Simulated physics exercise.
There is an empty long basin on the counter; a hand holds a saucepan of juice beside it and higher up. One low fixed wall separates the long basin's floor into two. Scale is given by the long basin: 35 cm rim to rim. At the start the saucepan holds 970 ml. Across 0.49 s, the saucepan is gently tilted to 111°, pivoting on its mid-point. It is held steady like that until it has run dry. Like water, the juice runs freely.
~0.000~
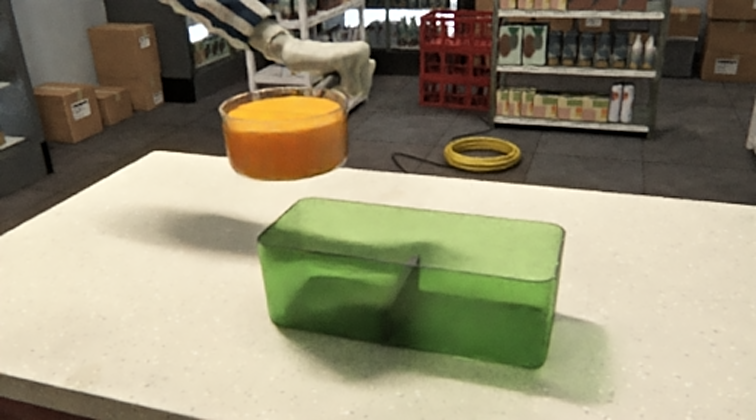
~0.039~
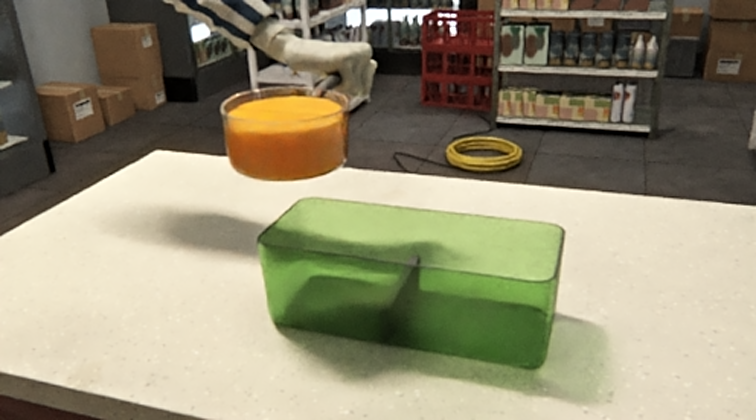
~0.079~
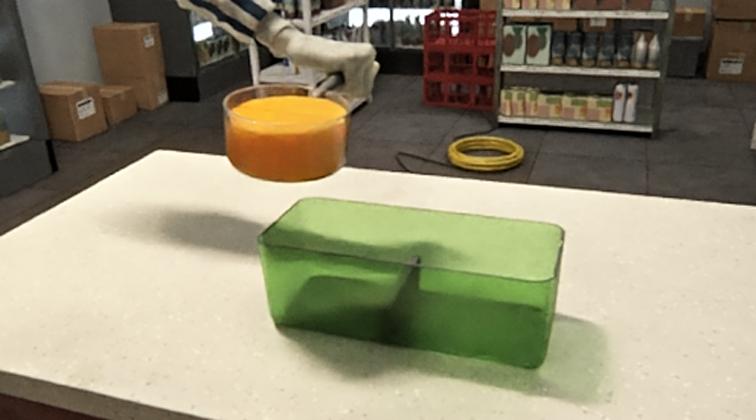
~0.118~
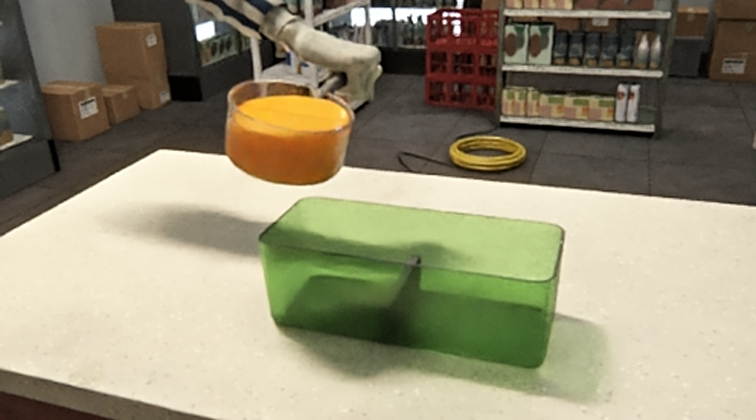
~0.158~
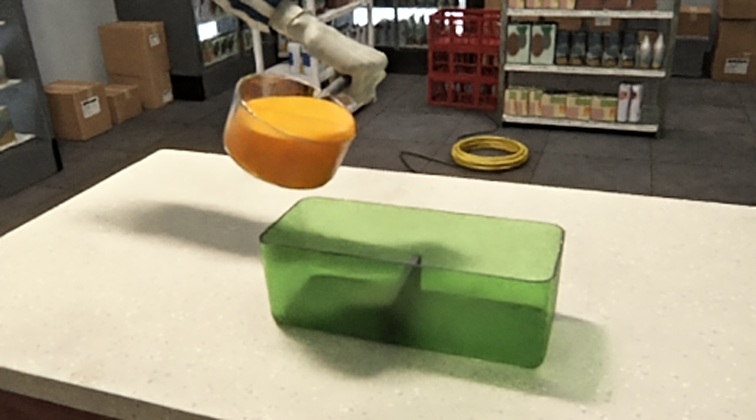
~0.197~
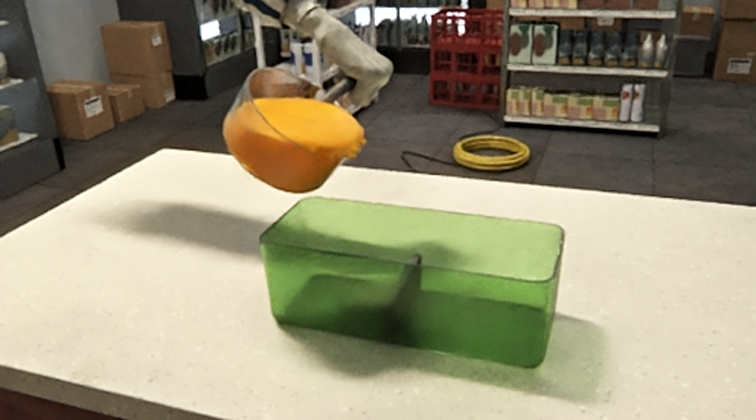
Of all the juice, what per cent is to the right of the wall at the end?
I would say 24 percent.
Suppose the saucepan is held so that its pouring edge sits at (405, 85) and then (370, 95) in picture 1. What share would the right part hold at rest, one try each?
Some 80 and 50 per cent, in that order.
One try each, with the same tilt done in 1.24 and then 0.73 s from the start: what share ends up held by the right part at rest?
First 50, then 35 per cent.
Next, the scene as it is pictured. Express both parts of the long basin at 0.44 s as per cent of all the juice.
Roughly 40 sits left and 14 sits right.
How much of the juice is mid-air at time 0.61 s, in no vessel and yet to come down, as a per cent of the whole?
Some 14 per cent.
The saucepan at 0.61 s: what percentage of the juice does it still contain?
About 2 % is still there.
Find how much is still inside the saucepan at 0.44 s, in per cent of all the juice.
Portion remaining: Approx. 16 per cent.
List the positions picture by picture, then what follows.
In the first frame, tilt 0°; pouring edge (342, 109); surface from (234, 108) to (343, 115); the long basin's rim runs from (279, 220) to (560, 254); the wall's top is at (401, 281).
In the second frame, tilt 2°; pouring edge (343, 111); surface from (235, 108) to (344, 116).
In the third frame, tilt 7°; pouring edge (346, 117); surface from (237, 106) to (346, 119).
In the fourth frame, tilt 15°; pouring edge (349, 126); surface from (240, 104) to (349, 121).
In the fifth frame, tilt 26°; pouring edge (351, 139); surface from (241, 106) to (351, 130); 2 per cent is over the edge.
In the sixth frame, tilt 39°; pouring edge (350, 152); surface from (240, 105) to (342, 133); 7 per cent is over the edge.
Then, 0.44 s in, the tilt is 108° and 16 per cent is still to pour, 39 is left of the wall and 13 right of it.
Then, 0.61 s in, the tilt is 111° and 2 per cent is still to pour, 66 is left of the wall and 18 right of it.
Then, 0.79 s in, the tilt is 111° and 0 per cent is still to pour, 61 is left of the wall and 23 right of it.
Then, 0.99 s in, the tilt is 111° and 0 per cent is still to pour, 64 is left of the wall and 24 right of it.
Finally, 64 per cent lies left of the wall, 24 right of it and 11 outside.
